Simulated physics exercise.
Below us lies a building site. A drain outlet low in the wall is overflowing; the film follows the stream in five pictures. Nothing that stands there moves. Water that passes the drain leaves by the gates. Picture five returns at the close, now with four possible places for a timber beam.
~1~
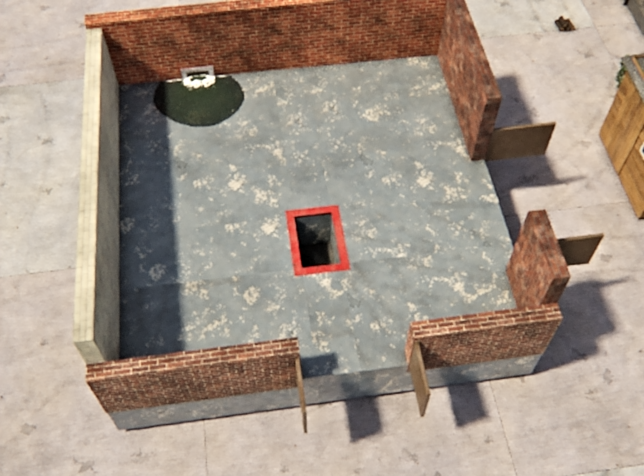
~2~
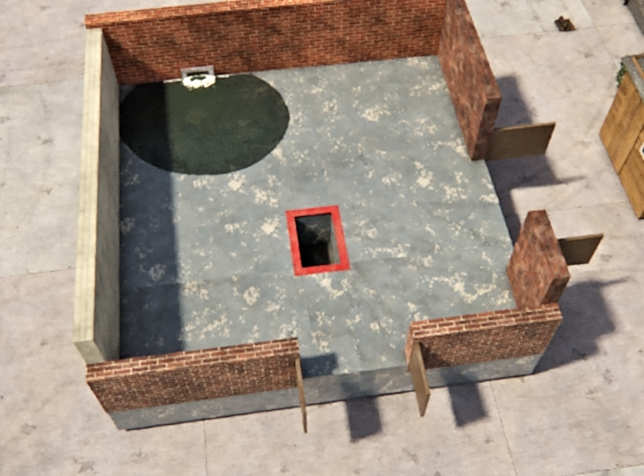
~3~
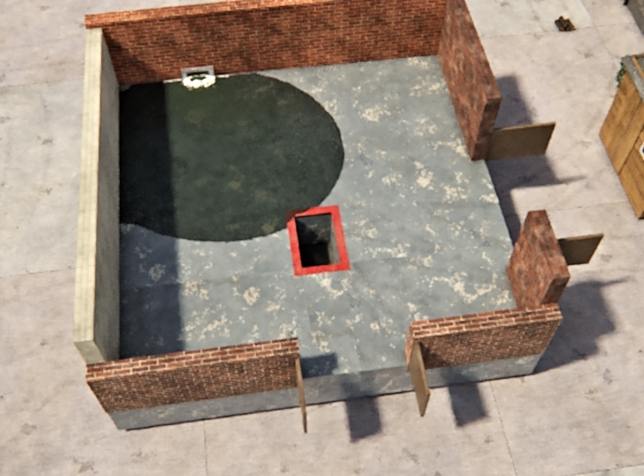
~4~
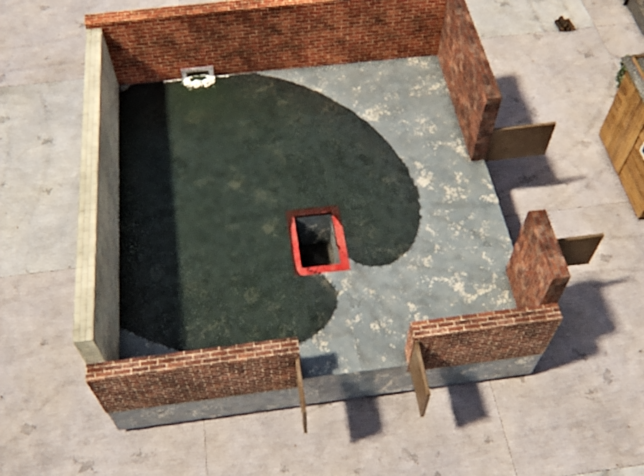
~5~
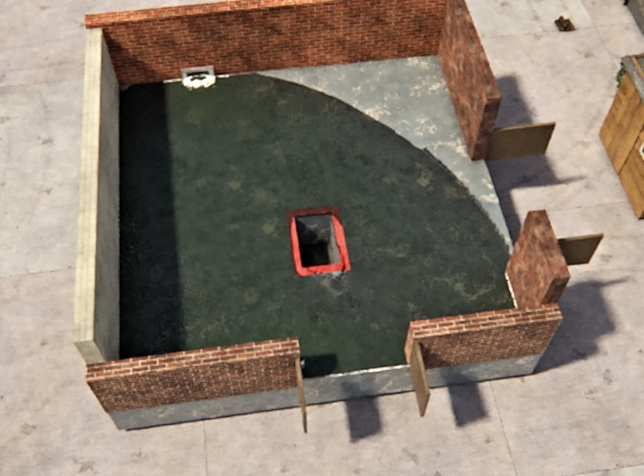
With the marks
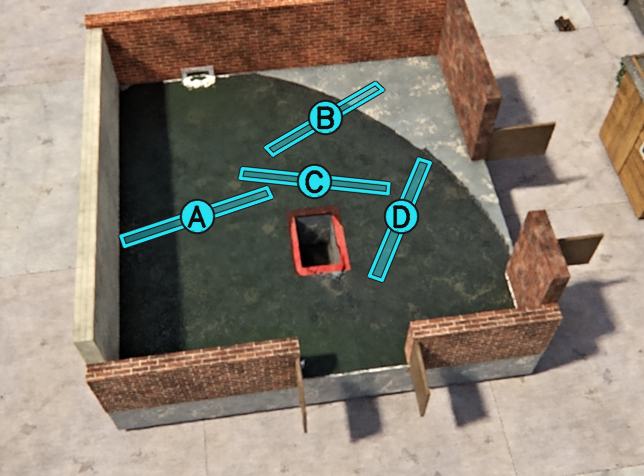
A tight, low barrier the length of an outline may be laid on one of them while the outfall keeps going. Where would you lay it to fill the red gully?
Take D.
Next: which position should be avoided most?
Position C.
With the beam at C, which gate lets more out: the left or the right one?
More leaves on the left.
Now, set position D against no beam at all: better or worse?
Position D is better.
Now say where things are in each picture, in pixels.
Outfall at (198, 73); red gully at (317, 240); open gate at (487, 213); open gate at (352, 357); water covers 4 % of the ground and shows as far out as (236, 109); red gully still dry.
Water covers 15 % of the ground and shows as far out as (242, 163); red gully still dry.
Water covers 33 % of the ground and shows as far out as (254, 233); red gully still dry.
Water covers 57 % of the ground and shows as far out as (322, 316); red gully taking water.
Water covers 78 % of the ground and shows as far out as (504, 287); red gully taking water.
On the marked copy, A from (122, 241) to (269, 192); B from (269, 151) to (379, 86); C from (241, 173) to (388, 188); D from (375, 278) to (424, 160).
Choosing A, about 13 % of the stream runs into the red gully, about 87 % out by the gates.
Choosing B, about 20 % of the stream runs into the red gully, about 79 % out by the gates.
Choosing C, about 8 % of the stream runs into the red gully, about 92 % out by the gates.
Choosing D, about 31 % of the stream runs into the red gully, about 68 % out by the gates.
